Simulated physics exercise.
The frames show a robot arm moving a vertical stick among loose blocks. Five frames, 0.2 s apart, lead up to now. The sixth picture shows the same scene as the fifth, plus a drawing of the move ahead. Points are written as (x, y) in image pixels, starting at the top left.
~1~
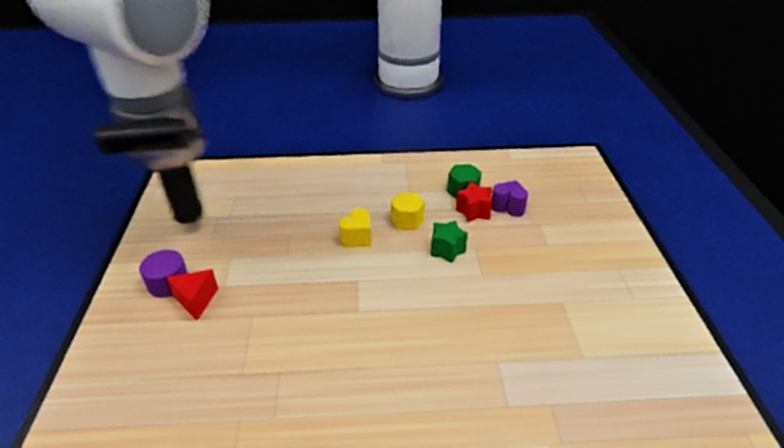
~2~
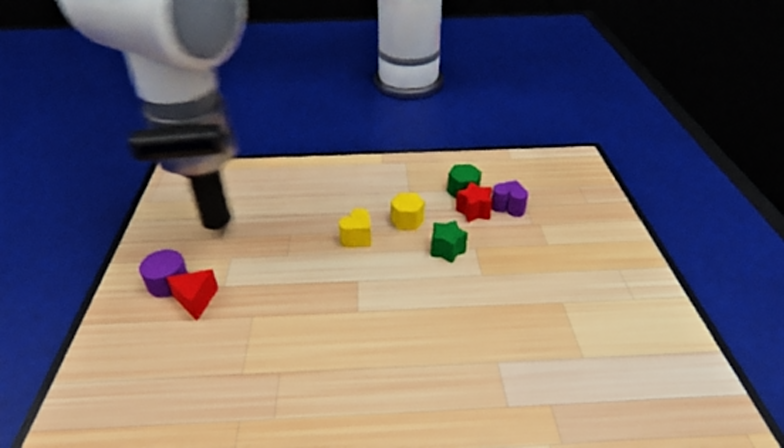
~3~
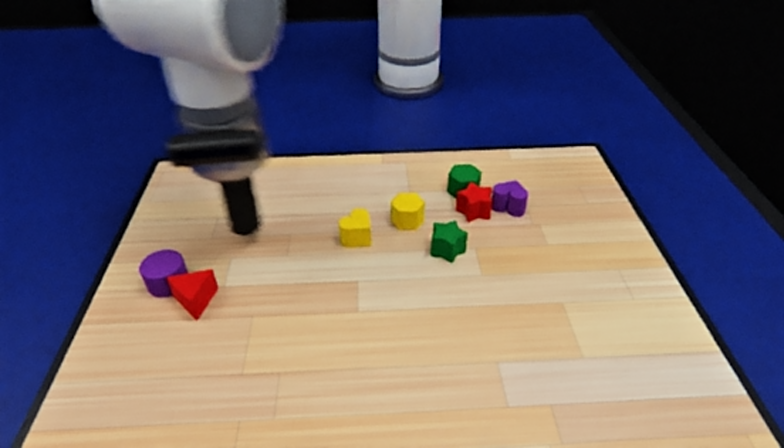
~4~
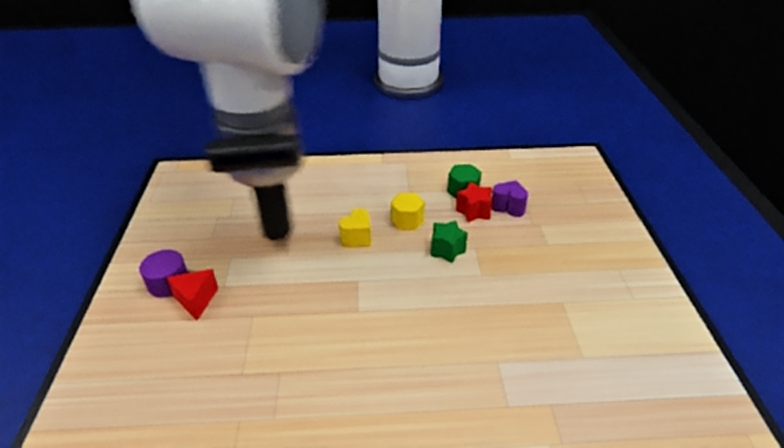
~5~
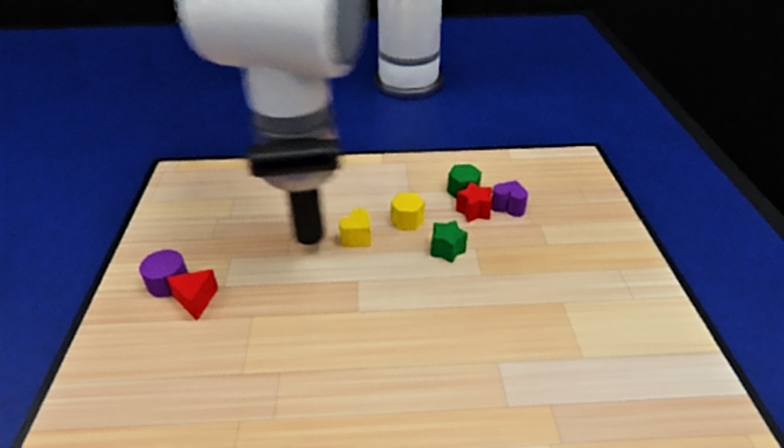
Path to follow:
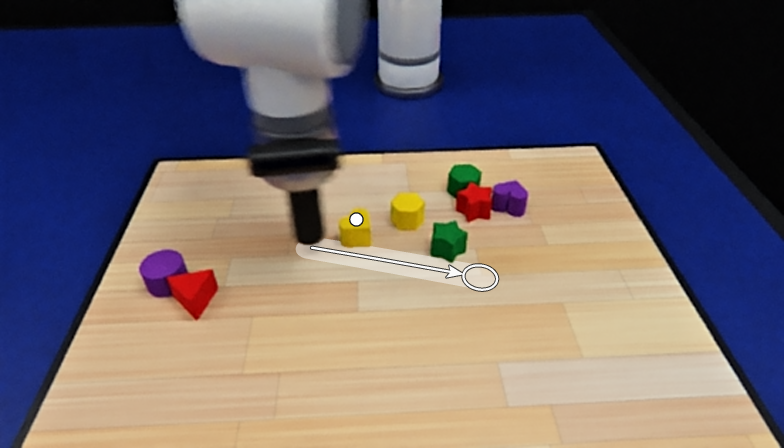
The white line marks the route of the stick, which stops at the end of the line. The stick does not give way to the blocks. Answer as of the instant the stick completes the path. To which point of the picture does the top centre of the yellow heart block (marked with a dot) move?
(378, 217)
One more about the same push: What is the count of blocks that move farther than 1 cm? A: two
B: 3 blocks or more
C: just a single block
C (just a single block)
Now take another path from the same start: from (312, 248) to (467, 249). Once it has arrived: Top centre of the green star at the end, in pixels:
At the end it should sit near (500, 232).
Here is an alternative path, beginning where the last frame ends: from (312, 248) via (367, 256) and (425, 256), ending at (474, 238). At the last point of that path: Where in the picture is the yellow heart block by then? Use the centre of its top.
The top centre is at (380, 216).
The line goes from (312, 248) to (480, 277); the dot is on the yellow heart block.
What follows on the original path. One third of the way, stick at (366, 244); yellow heart block at (377, 217), turned 70° anticlockwise.
Two thirds of the way, stick at (422, 254); yellow heart block at (378, 217), turned 80° anticlockwise.
At the end, stick at (482, 264); yellow heart block at (378, 217), turned 80° anticlockwise; yellow hexagonal block unmoved; green star at (453, 231), turned 20° anticlockwise.
